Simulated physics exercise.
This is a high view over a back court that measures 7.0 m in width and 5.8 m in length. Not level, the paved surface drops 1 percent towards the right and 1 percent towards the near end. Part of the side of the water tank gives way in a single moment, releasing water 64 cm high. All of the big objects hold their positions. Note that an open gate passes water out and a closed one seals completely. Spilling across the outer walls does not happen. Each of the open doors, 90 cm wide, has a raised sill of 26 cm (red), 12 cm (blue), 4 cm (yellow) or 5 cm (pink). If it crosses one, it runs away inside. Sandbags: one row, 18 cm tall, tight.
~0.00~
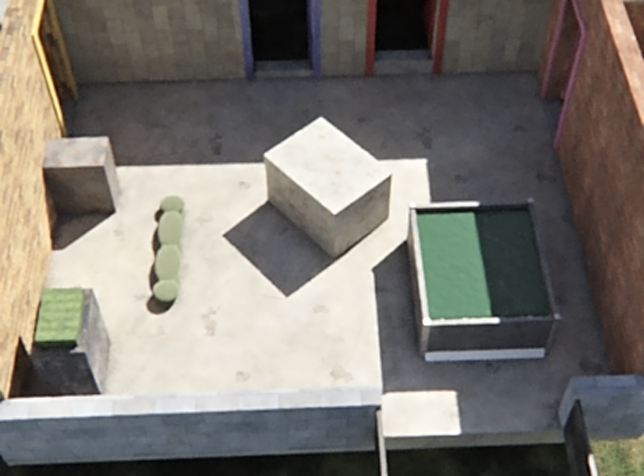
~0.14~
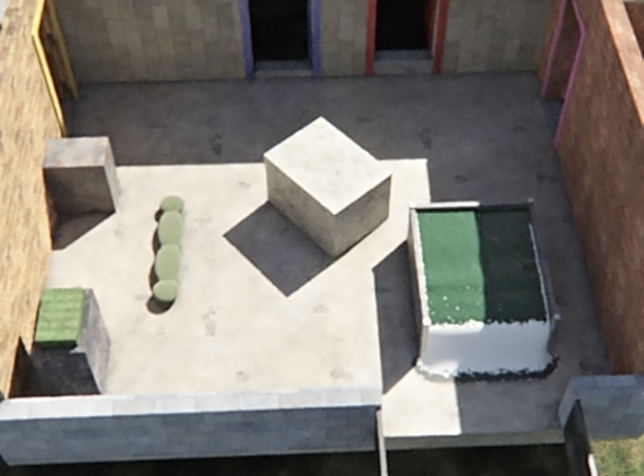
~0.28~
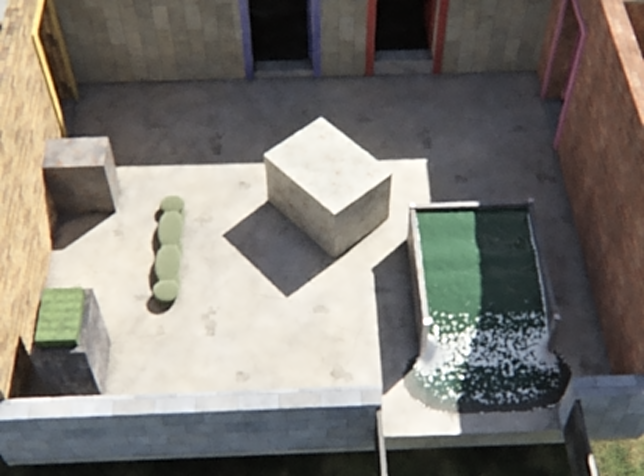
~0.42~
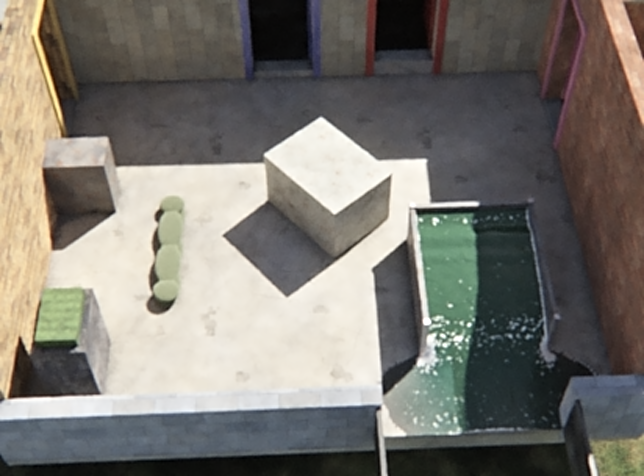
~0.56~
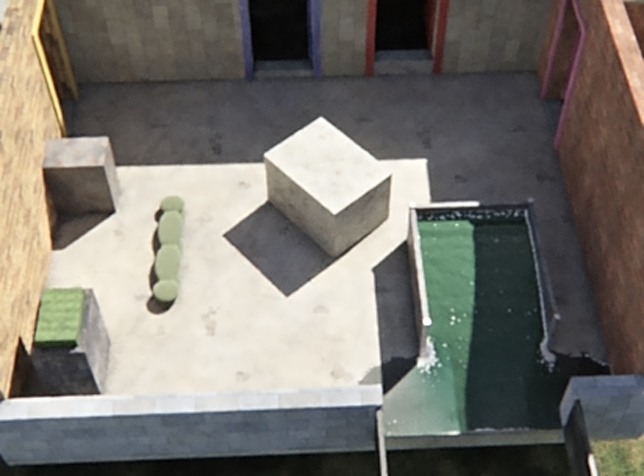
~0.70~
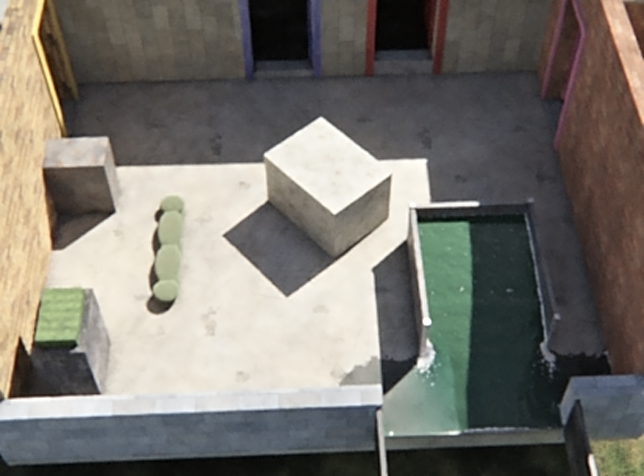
The clip opens on a walled court seen from above, with a pale block, a row of rounded bushes and a still tank of green water at right. The tank's near side gives way, and white, frothy water bursts out, then spreads over the paving beside the near wall as a smoother green sheet.
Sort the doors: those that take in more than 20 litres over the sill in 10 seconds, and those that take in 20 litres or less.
Sorted: The red door takes in 20 litres or less; the blue door takes in 20 litres or less; the yellow door takes in 20 litres or less; the pink door takes in 20 litres or less.
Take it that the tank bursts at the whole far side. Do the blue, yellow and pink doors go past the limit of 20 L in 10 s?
Blue short, yellow beyond, pink beyond.
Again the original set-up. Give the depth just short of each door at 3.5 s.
You'd see red at 0 cm, blue at 0 cm, yellow at 0 cm and pink at 2 cm.
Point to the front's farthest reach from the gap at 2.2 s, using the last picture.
Near (197, 424).
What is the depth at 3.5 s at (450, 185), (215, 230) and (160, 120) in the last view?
Reading - approx. 0 / 0 / 0 cm.
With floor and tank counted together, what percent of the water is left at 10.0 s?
Around 14 percent of the water.
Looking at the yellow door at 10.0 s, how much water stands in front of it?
Average: ~ 0.0 cm.
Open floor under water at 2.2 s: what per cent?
I'd guess around 15 %.
After 1.4 s water covers 10 % of the floor and is deepest (30 cm) near (614, 409); red door not reached, blue door not reached, yellow door not reached, pink door not reached.
After 2.2 s water covers 15 % of the floor and is deepest (20 cm) near (614, 409); red door not reached, blue door not reached, yellow door not reached, pink door not reached.
After 3.5 s water covers 15 % of the floor and is deepest (12 cm) near (614, 409); red door not reached, blue door not reached, yellow door not reached, pink door 2 cm at the sill, 0 L in.
After 6.0 s water covers 20 % of the floor and is deepest (6 cm) near (614, 409); red door not reached, blue door not reached, yellow door not reached, pink door 2 cm at the sill, 0 L in.
After 10.0 s water covers 20 % of the floor and is deepest (4 cm) near (614, 409); red door 1 cm at the sill, 0 L in, blue door not reached, yellow door not reached, pink door 3 cm at the sill, 0 L in.
